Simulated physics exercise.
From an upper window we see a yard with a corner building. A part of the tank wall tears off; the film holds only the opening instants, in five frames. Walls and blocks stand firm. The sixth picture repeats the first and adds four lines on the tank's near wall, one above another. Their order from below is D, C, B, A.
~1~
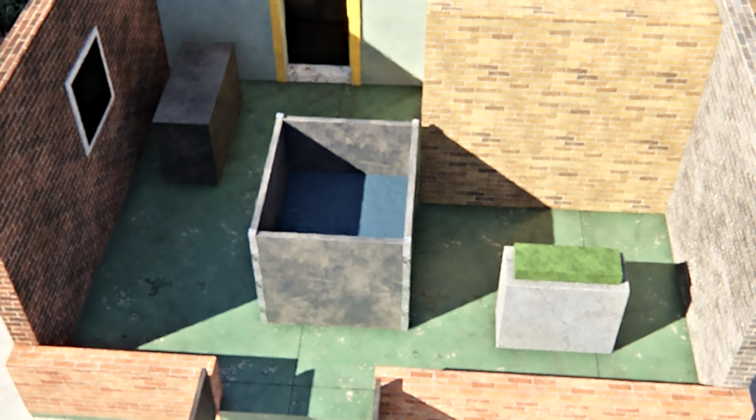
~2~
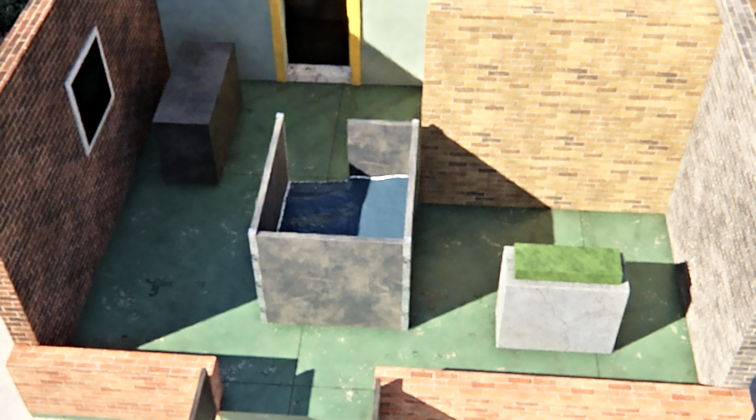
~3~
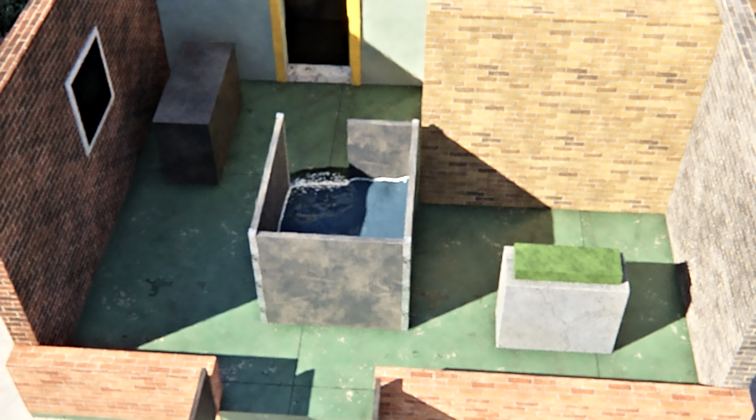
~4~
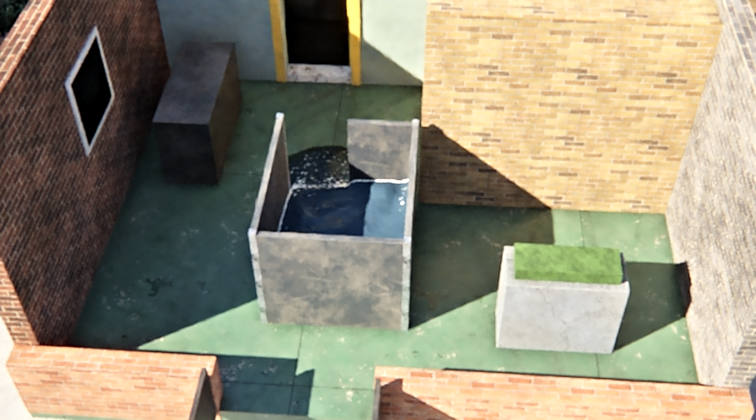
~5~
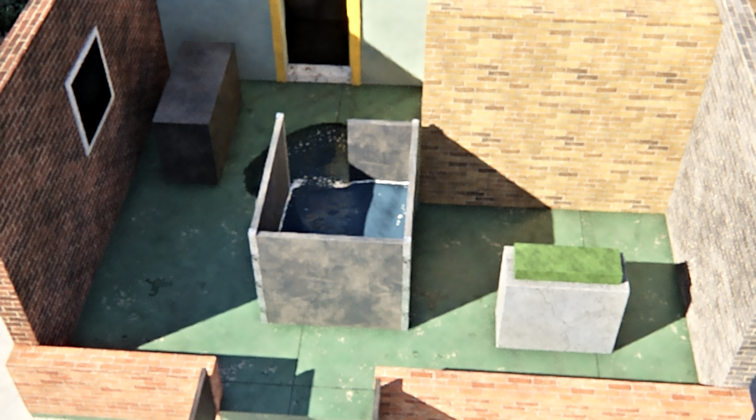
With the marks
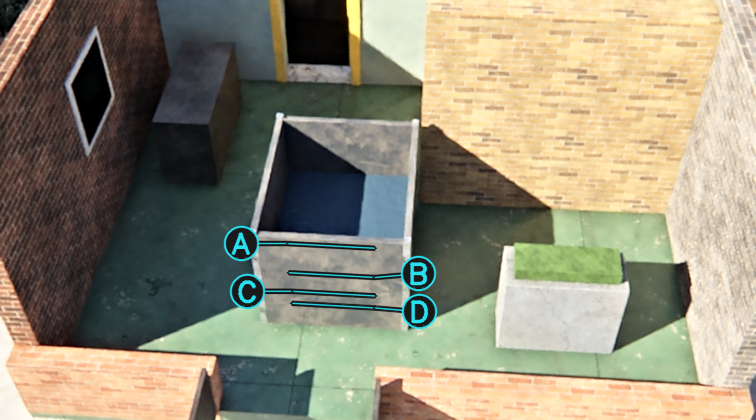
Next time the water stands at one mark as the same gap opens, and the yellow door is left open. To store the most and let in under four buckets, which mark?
Use mark D.
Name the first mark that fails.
C.
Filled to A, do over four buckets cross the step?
Yes, it does.
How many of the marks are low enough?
One of them.
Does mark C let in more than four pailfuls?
Yes, it does.
In cyan, A at (330, 245); B at (331, 275); C at (332, 293); D at (333, 305); from the bottom up D, C, B, A.
Choosing A, dozens of bucketfuls pour in.
Choosing B, dozens of bucketfuls pour in.
Choosing C, about 11 bucketfuls get in.
Choosing D, a bucket or two gets in.
